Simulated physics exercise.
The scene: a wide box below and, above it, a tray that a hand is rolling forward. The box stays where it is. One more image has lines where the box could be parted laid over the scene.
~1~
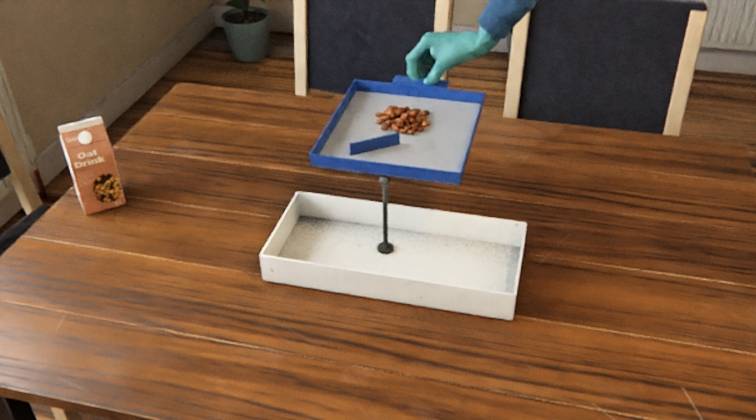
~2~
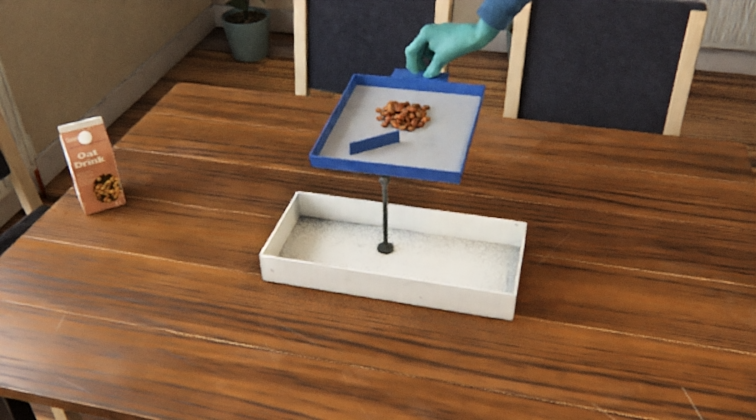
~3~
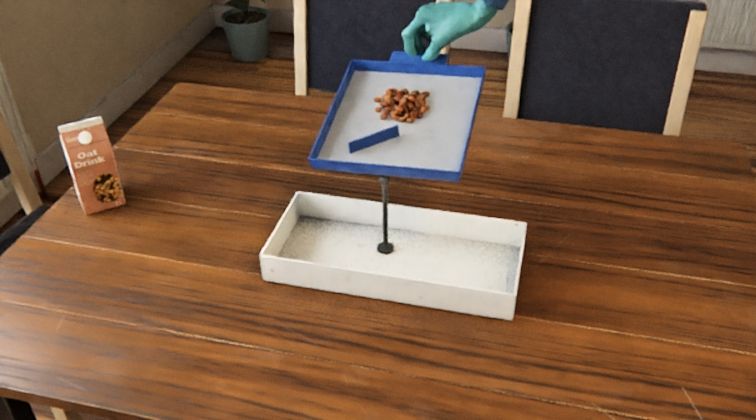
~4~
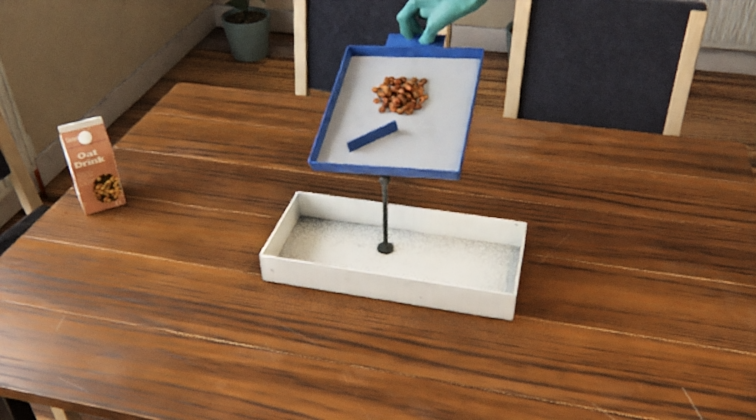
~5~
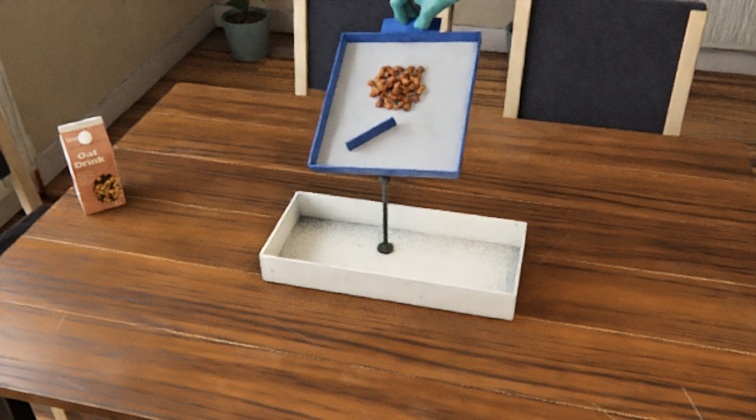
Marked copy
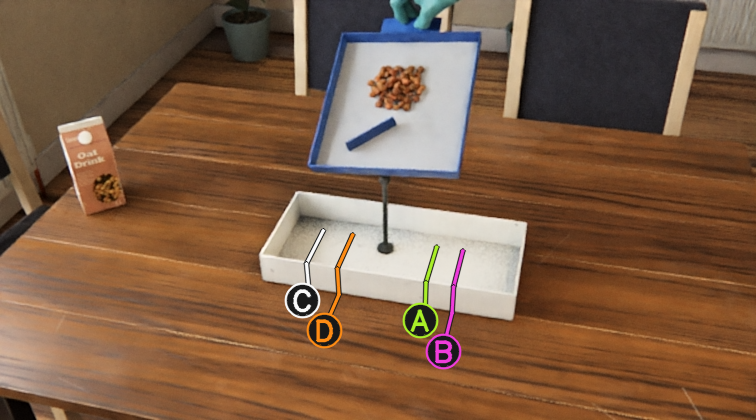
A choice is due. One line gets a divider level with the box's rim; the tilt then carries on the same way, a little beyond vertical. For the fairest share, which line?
Take C.
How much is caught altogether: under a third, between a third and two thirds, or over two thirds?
About that: Over two thirds.
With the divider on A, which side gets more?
Left.
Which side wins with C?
The left side.
On the marked copy, line A crosses the front rim at (426, 281); line B crosses the front rim at (453, 285); line C crosses the front rim at (306, 262); line D crosses the front rim at (337, 267).
If A is chosen, of what is caught, every piece on the left of the divider, not one piece on the right.
If B is chosen, of what is caught, every piece on the left of the divider, not one piece on the right.
If C is chosen, of what is caught, roughly two thirds on the left of the divider, roughly a third on the right.
If D is chosen, of what is caught, almost all on the left of the divider, about a tenth on the right.
